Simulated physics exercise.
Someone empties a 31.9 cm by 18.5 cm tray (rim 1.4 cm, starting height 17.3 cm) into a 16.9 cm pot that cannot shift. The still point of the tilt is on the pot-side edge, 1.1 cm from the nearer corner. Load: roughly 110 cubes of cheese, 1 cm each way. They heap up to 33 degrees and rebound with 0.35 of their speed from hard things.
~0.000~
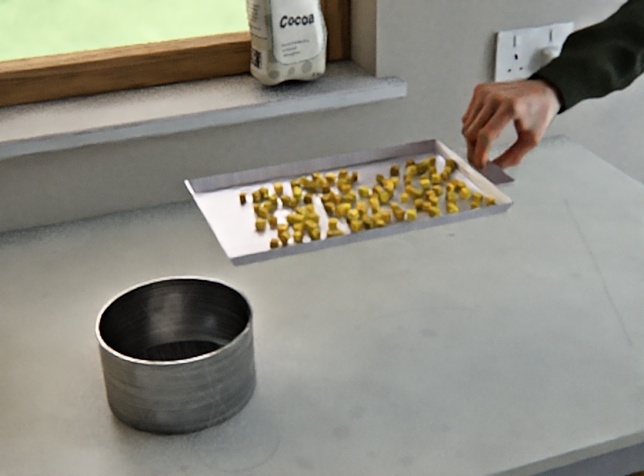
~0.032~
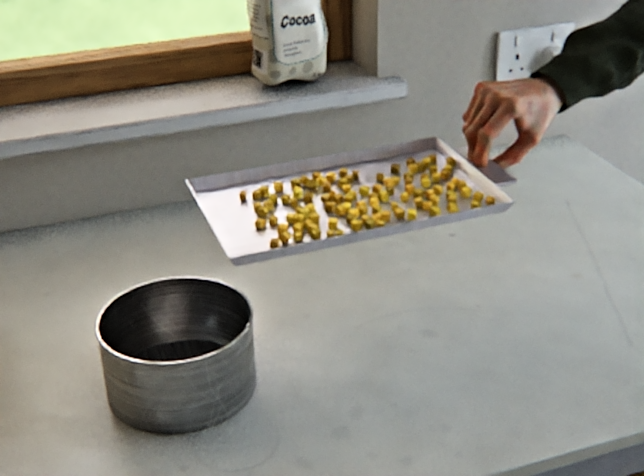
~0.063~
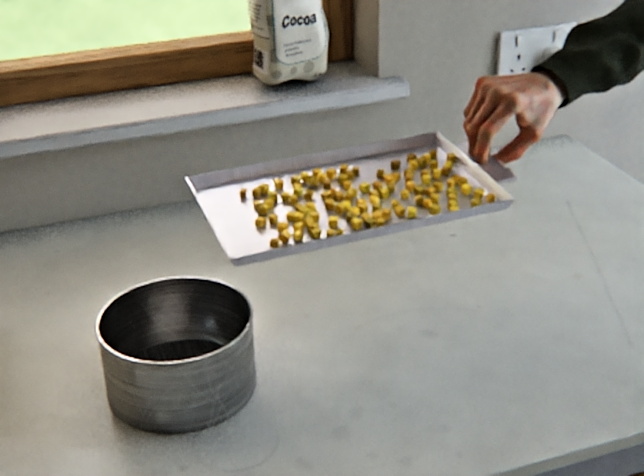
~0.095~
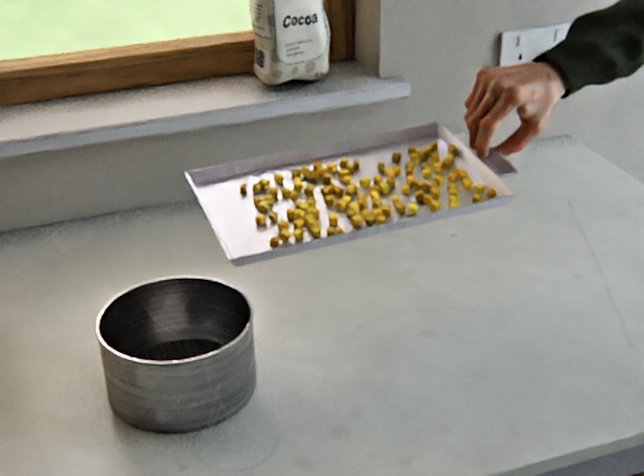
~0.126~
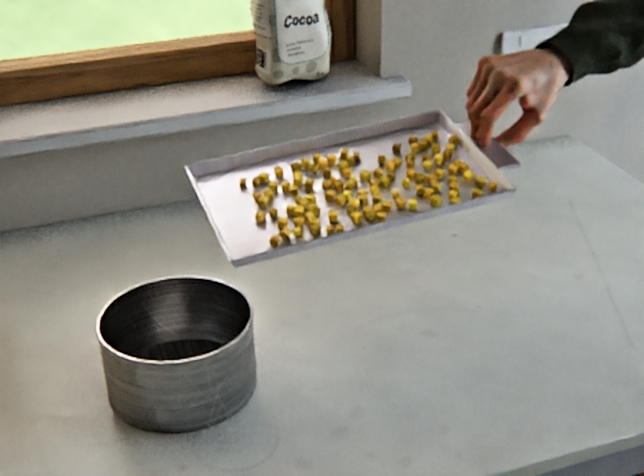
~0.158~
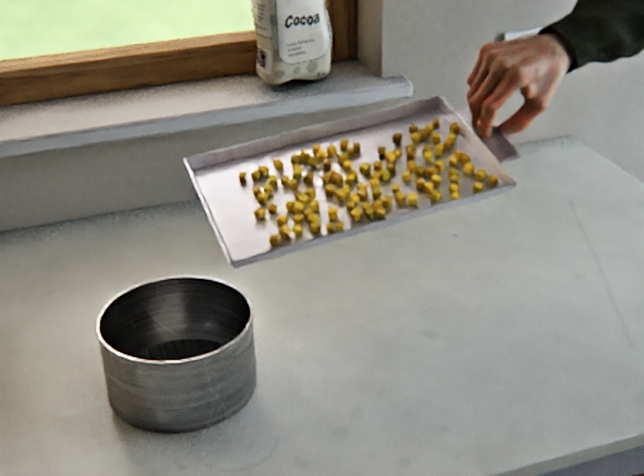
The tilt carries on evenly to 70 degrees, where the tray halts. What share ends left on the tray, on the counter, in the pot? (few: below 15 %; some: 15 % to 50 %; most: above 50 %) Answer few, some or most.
Tray few, counter most, pot few.
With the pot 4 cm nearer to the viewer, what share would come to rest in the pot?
In that case some 35 per cent.
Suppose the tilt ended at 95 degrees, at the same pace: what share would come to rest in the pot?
In that case some 10 per cent.
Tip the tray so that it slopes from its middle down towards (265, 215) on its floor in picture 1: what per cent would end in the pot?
About 70 per cent.
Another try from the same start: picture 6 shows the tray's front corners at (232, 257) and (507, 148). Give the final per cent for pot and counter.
Pot 35, counter 65.
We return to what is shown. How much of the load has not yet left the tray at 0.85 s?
Roughly 25 per cent.
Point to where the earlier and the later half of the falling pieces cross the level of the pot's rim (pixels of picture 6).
At about (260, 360), then at (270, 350).
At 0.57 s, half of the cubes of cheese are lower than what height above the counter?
Some 26 cm.
After 0.40 s, tilt 41 degrees; the tray holds 100 %, the pot 0 %.
After 0.57 s, tilt 61 degrees; the tray holds 100 %, the pot 0 %.
After 0.85 s, tilt 70 degrees; the tray holds 25 %, the pot 5 %.
In the end, at 2.1 s, tray 5 %, counter 90 %, pot 5 %.
